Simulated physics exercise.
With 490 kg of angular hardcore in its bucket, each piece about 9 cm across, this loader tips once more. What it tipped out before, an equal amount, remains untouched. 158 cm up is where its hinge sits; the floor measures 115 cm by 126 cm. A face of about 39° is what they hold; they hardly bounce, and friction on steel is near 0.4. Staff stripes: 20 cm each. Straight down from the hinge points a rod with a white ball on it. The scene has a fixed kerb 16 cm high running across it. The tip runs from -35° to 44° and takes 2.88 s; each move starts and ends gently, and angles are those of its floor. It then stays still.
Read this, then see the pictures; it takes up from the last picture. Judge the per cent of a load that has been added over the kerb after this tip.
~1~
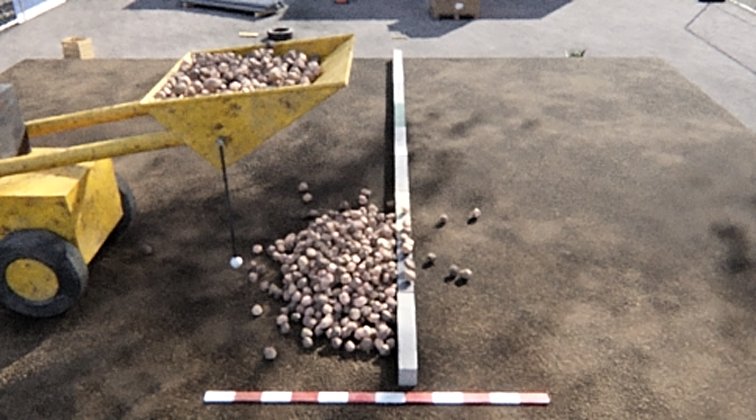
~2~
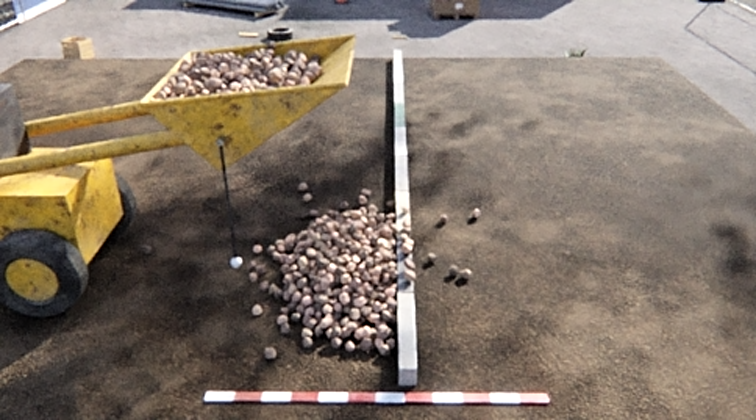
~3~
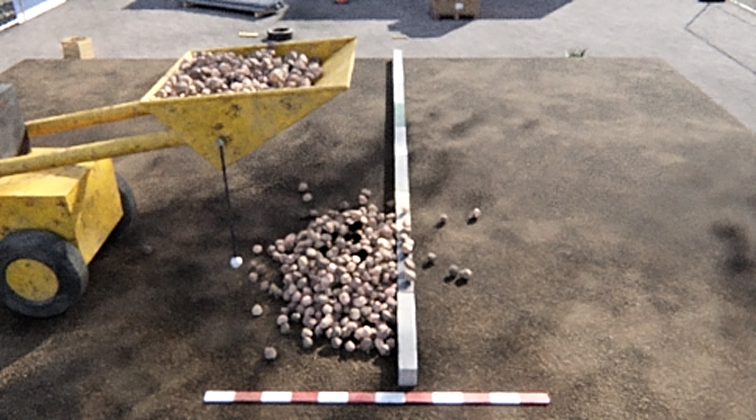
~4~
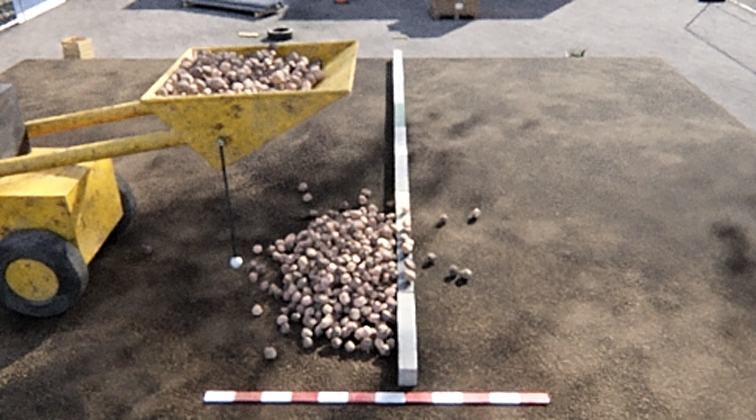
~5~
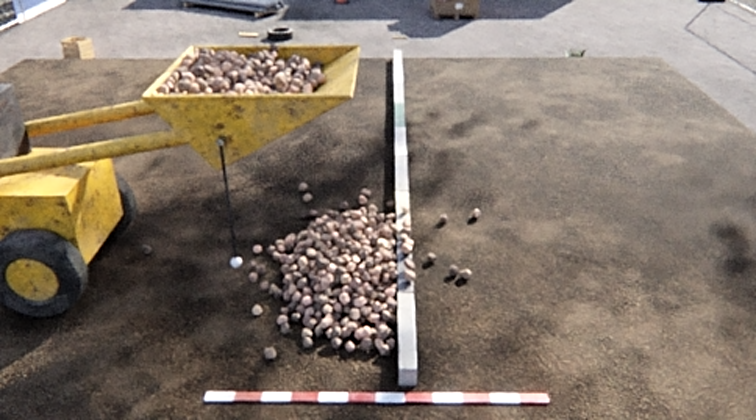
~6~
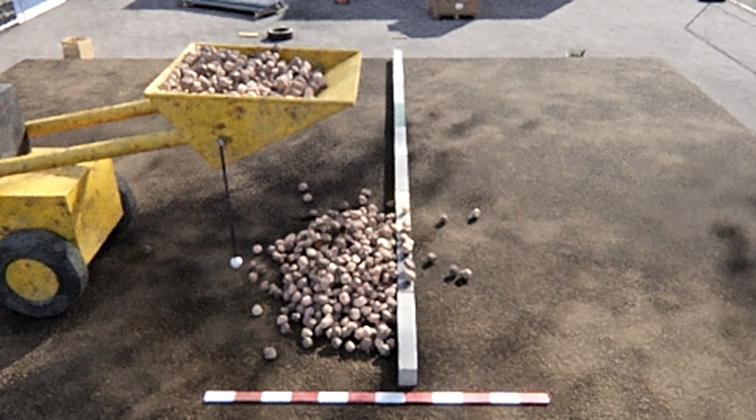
The added amount is roughly 24 per cent of a load.
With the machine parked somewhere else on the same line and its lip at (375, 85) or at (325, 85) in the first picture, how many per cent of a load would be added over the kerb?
Near 50 in a hundred first, near 10 in a hundred second.
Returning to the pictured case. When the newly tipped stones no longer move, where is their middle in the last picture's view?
Roughly at pixel (375, 253).
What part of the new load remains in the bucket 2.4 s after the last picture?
Some 10 percent, roughly.
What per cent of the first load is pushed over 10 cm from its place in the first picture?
5 %.
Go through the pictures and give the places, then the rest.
In the first frame, the bucket is at -35°, its lip at (346, 83); the top of the load is at (246, 60). The earlier load is highest near (338, 236), 30 cm above ground level, 99 % on this side of the kerb, 1 % over the kerb.
In the second frame, the bucket is at -35°, its lip at (347, 84); the top of the load is at (246, 60).
The third frame shows lip at (348, 87), floor tilted -33°, highest stones at (247, 60).
In the fourth frame, the bucket is at -32°, its lip at (350, 91); the top of the load is at (220, 60).
The fifth frame shows lip at (352, 97), floor tilted -29°, highest stones at (222, 59).
The sixth frame shows lip at (354, 103), floor tilted -26°, highest stones at (200, 57).
Then, 1.6 s after the last picture the floor is at 32°; in per cent of one load, 100 in the bucket, 99 on this side of the kerb, 1 over the kerb; the foremost stones are at (438, 251).
Then, 2.4 s after the last picture the floor is at 44°; in per cent of one load, 10 in the bucket, 181 on this side of the kerb, 8 over the kerb; the foremost stones are at (457, 258).
Then, 2.7 s after the last picture the floor is at 44°; in per cent of one load, 0 in the bucket, 180 on this side of the kerb, 20 over the kerb; the foremost stones are at (494, 274).
Then, 5.6 s after the last picture the floor is at 44°; in per cent of one load, 0 in the bucket, 175 on this side of the kerb, 25 over the kerb; the foremost stones are at (519, 287). Net gain over the kerb, 24.
